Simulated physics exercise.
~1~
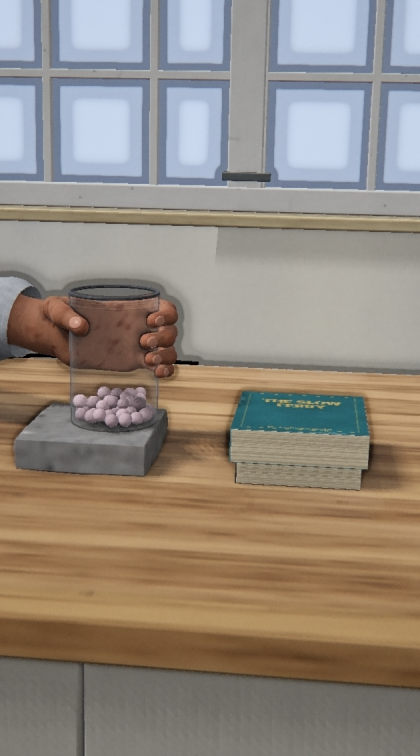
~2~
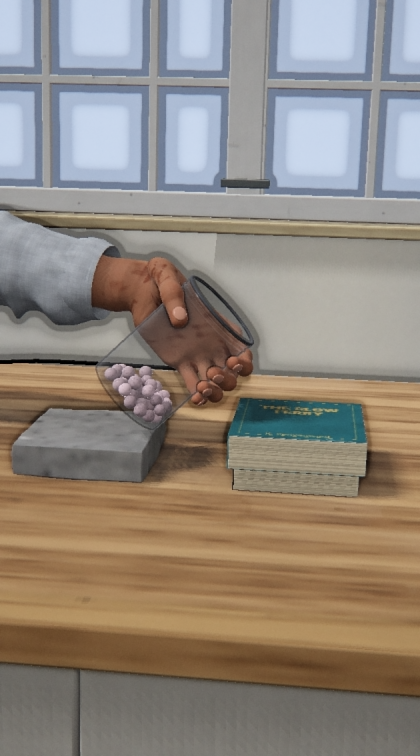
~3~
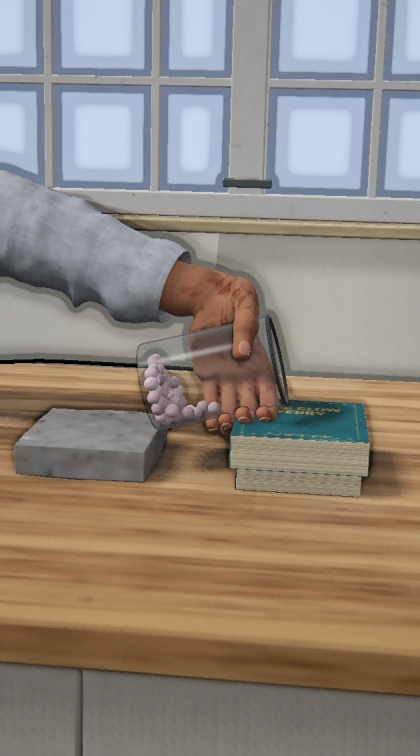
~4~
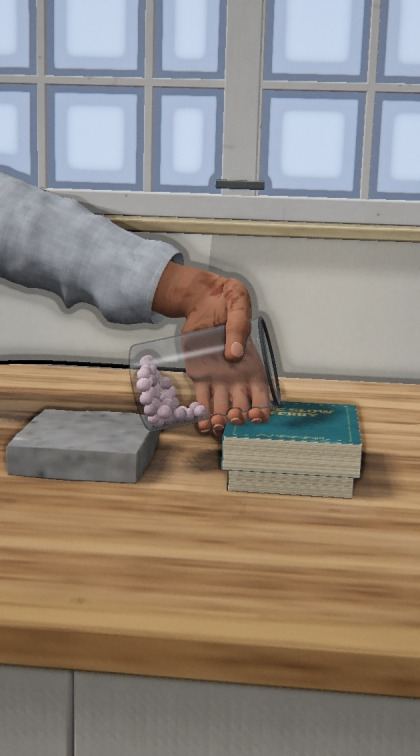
A hand tips a clear jar of pinkish balls against stacked books, and none spill.
